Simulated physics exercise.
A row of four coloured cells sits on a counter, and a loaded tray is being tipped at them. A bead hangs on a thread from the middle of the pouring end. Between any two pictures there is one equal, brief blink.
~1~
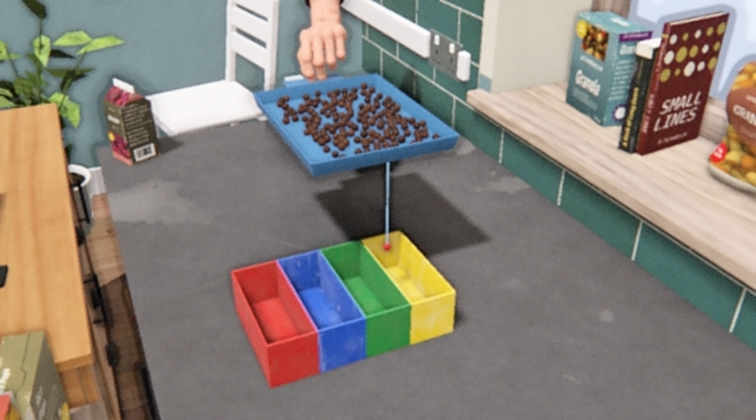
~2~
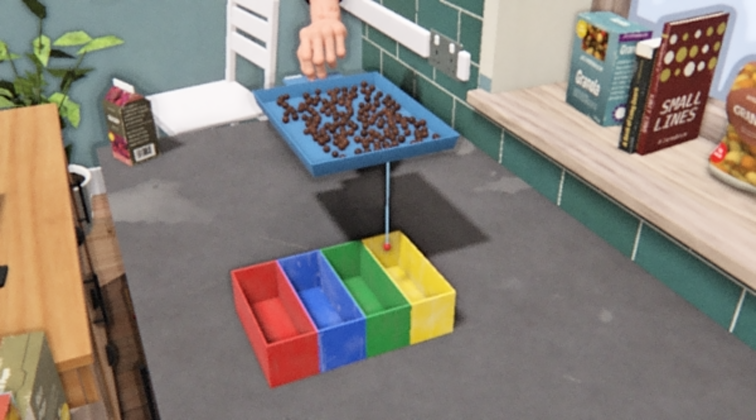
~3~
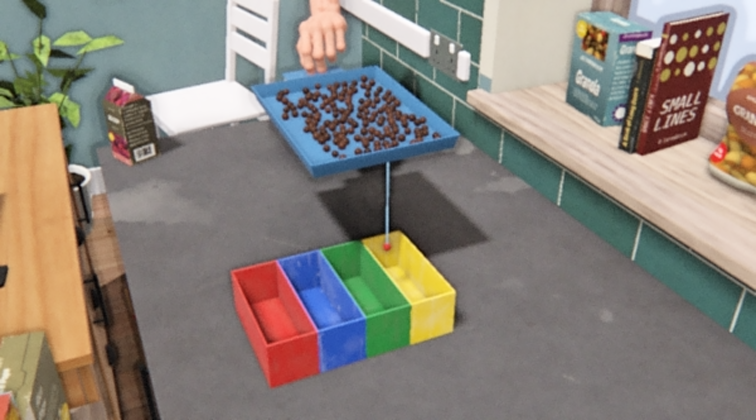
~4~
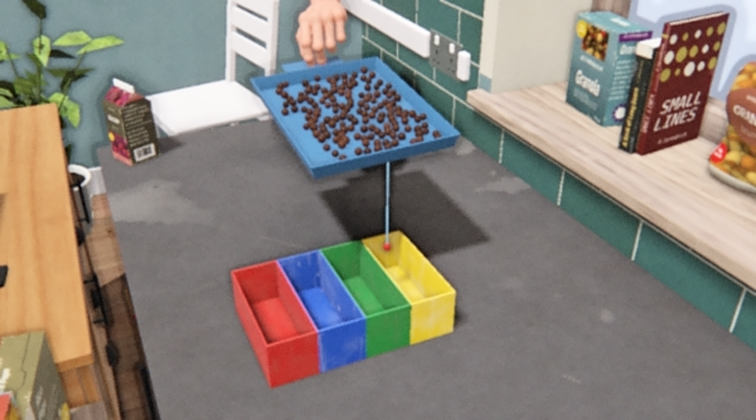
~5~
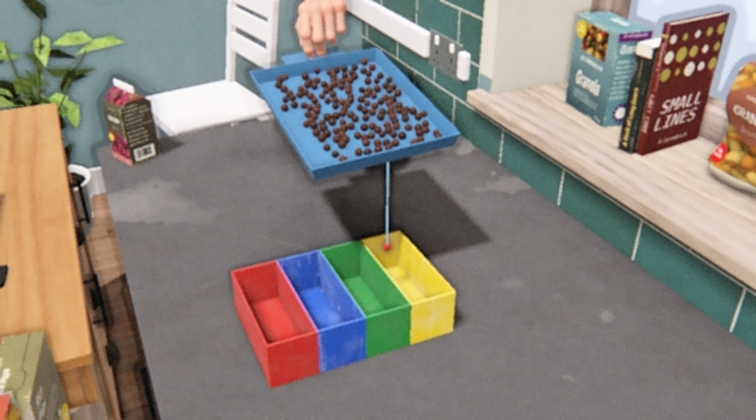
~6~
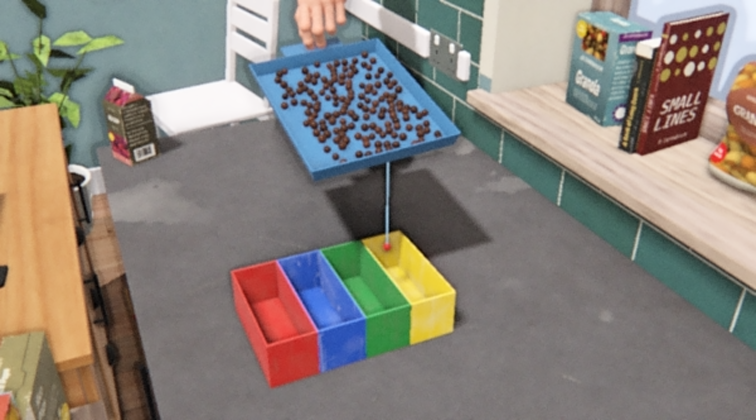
On a grey counter, a hand gradually tilts a blue tray of brown balls above four coloured cells.
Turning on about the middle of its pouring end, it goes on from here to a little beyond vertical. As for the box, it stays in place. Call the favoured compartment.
The blue compartment is favoured.
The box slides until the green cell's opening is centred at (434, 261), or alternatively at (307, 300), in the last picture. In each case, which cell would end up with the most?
First try: The cell in red. Second try: Yellow.
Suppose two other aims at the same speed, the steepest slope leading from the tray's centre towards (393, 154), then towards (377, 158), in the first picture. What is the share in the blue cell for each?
Roughly 0 percent first and 10 percent second.
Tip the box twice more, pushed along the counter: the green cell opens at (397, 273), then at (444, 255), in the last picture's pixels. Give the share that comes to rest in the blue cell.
Close to 50 in a hundred, then close to 10 in a hundred.
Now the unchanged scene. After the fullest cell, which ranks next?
The green one.
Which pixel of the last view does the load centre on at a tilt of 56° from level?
The middle of the pieces sits at roughly (355, 146).
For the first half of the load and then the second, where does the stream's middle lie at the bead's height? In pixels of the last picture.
It goes through near (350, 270) first, then near (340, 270).
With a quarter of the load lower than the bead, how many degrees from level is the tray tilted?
Near 75 degrees.
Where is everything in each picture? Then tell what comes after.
Corners of the pouring end near (314, 162) and (454, 134), level; middle of the load near (360, 120), chocolate balls; bead on its thread near (387, 247); red cell near (293, 356); blue cell near (342, 341); green cell near (389, 327); yellow cell near (433, 314), in the first frame.
Corners of the pouring end near (314, 162) and (454, 134), level; middle of the load near (360, 119), in the second frame.
Corners of the pouring end near (314, 163) and (454, 134), tipped barely, lowest at the left corner; middle of the load near (360, 116), in the third frame.
Corners of the pouring end near (314, 165) and (455, 133), tipped a little, lowest at the left corner; middle of the load near (360, 111), in the fourth frame.
Corners of the pouring end near (314, 166) and (455, 132), tipped a little, lowest at the left corner; middle of the load near (360, 108), in the fifth frame.
Corners of the pouring end near (314, 168) and (455, 132), tipped a little, lowest at the left corner; middle of the load near (360, 106), the whole lot on the move; red cell near (293, 356); blue cell near (342, 341); green cell near (389, 327); yellow cell near (433, 314), in the sixth frame.
Shortly afterwards, tray tipped steeply; all but a few on the tray; only a few in the blue cell; only a few in the green cell; only a few in the yellow cell; only a few falling or outside the box.
Next, tray tipped right over; a little on the tray; near a third in the blue cell; near a quarter in the green cell; a little in the yellow cell; only a few in the red cell; a little falling or outside the box.
Some moments later, tray tipped past a quarter turn; near half in the blue cell; near a third in the green cell; a little in the yellow cell; only a few in the red cell; only a few falling or outside the box.
In the end, tray tipped past a quarter turn; near half in the blue cell; near a third in the green cell; a little in the yellow cell; only a few in the red cell; only a few outside the box.
